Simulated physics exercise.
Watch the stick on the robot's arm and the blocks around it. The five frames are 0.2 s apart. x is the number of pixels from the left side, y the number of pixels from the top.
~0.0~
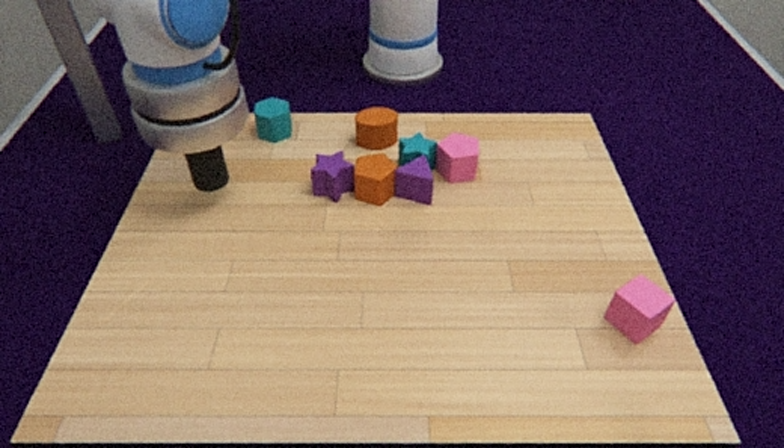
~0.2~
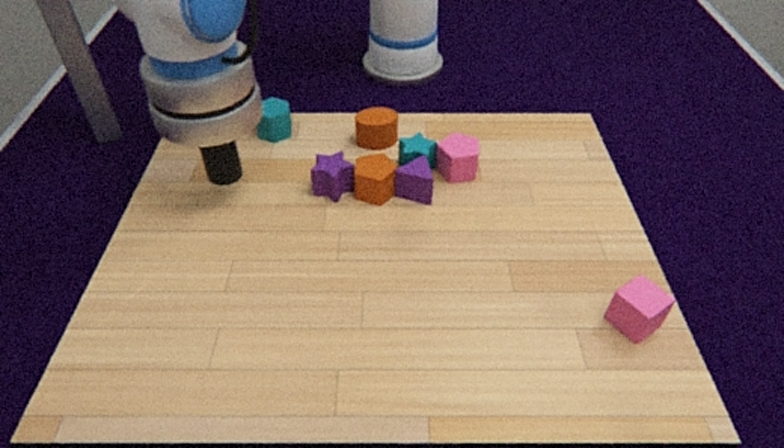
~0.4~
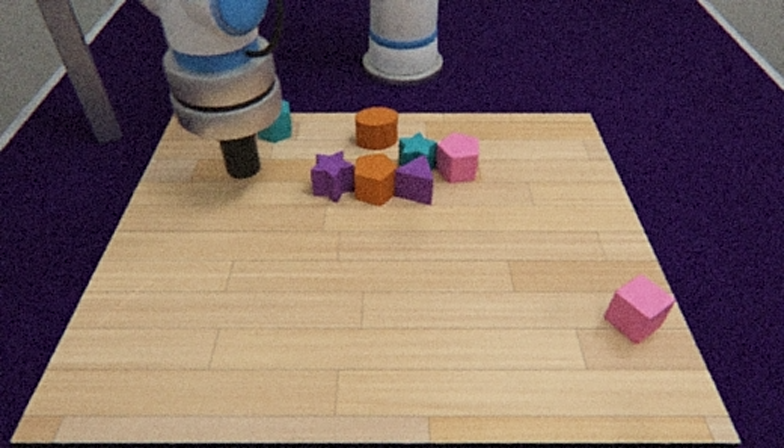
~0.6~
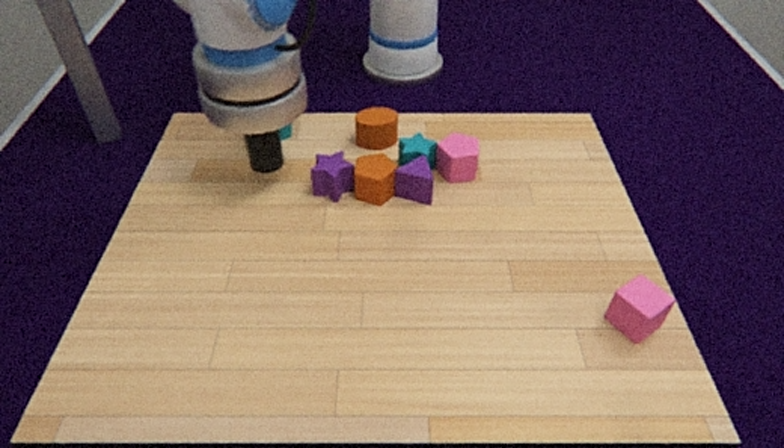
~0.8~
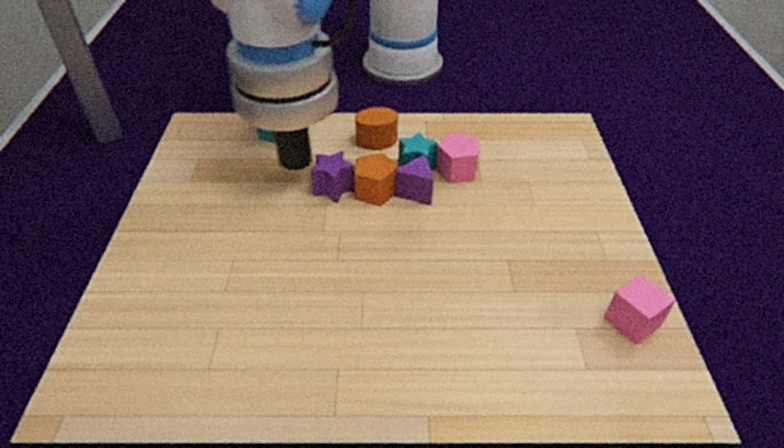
A white and blue robot arm with a short black stick glides steadily rightward and slightly back above a pale wooden board, passing in front of a turquoise block and nearing a purple star. Seen from a fixed, raised viewpoint, the board rests on dark purple flooring. Orange, purple, turquoise and pink blocks cluster near its far edge, another pink block sits at right, and all remain still.
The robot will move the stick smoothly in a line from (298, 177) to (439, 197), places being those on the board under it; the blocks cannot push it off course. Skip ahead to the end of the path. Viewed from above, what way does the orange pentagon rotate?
Spin direction: Counter-clockwise.
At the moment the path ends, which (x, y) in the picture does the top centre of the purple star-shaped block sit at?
The centre of its top face lies at (431, 191).
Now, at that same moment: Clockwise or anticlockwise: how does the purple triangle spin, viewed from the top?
Rotation: Counter-clockwise.
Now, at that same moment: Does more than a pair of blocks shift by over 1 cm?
Final answer: Yes.
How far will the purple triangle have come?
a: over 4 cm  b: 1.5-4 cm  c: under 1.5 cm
My answer is option a.
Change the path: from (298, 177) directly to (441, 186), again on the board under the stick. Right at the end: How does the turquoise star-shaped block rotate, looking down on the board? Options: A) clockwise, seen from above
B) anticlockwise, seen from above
(B)
On the path given first. One third of the way, stick at (343, 168); purple star-shaped block at (367, 171), turned 30° clockwise; orange pentagon at (405, 175), turned 10° anticlockwise; purple triangle at (441, 171), turned 45° anticlockwise.
Two thirds of the way, stick at (392, 174); purple star-shaped block at (410, 182), turned 50° clockwise; orange pentagon at (448, 192); purple triangle at (465, 174), turned 90° anticlockwise.
At the end, stick at (441, 180); purple star-shaped block at (431, 191), turned 105° clockwise; orange pentagon at (470, 209), turned 35° anticlockwise; turquoise star-shaped block unmoved; purple triangle at (482, 177), turned 90° anticlockwise.
